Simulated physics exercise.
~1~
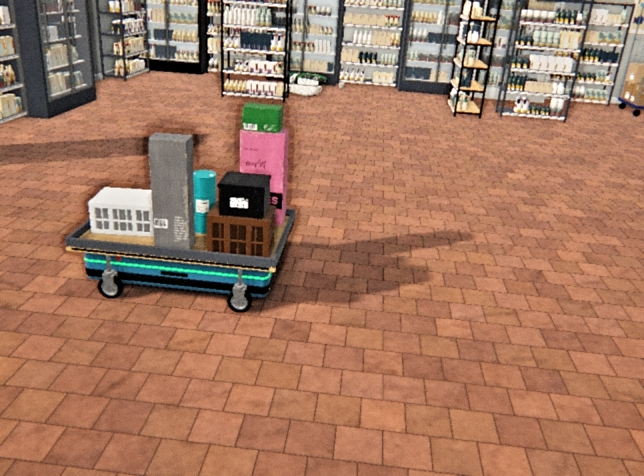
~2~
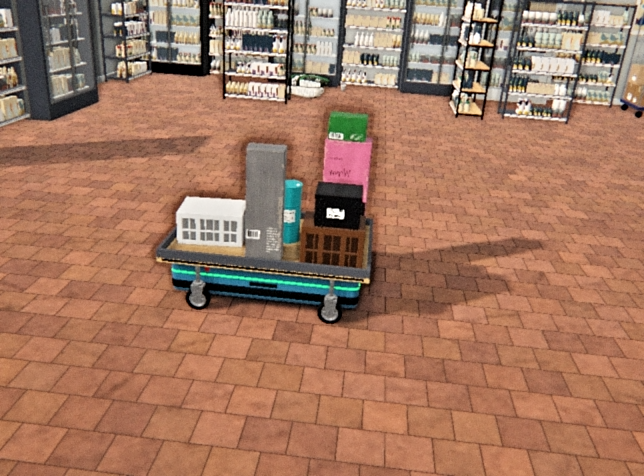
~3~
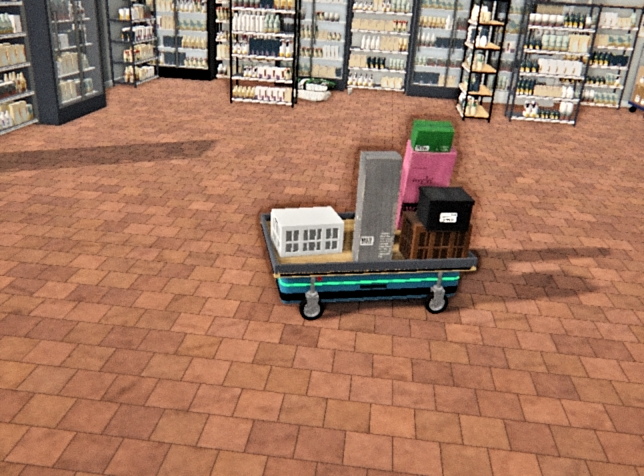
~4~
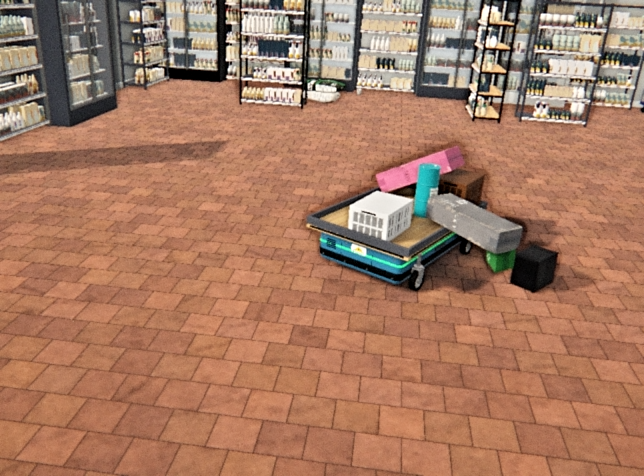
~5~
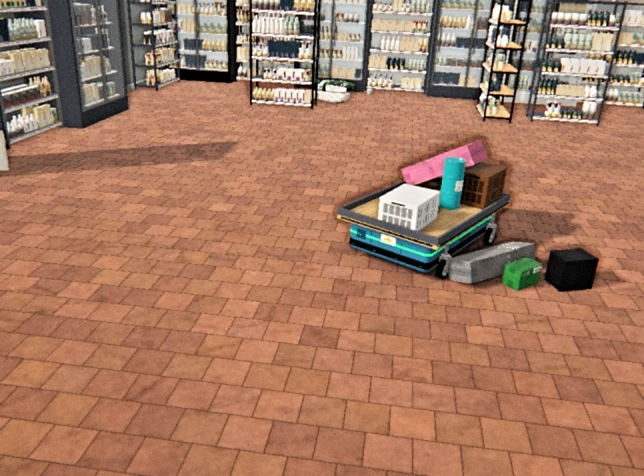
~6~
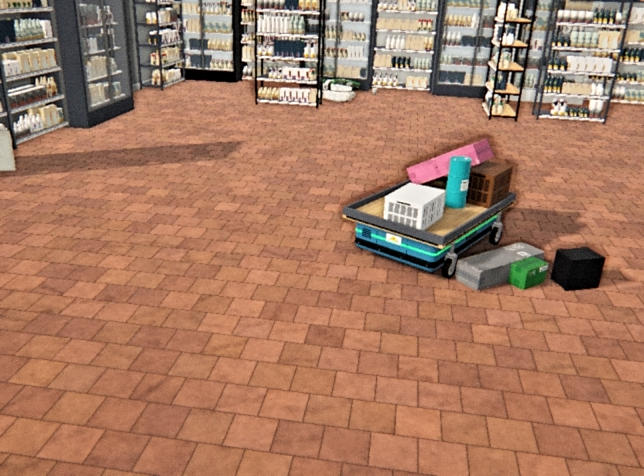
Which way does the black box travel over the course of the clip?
The black box travels to the right, first riding on the cart and then ending up on the floor.
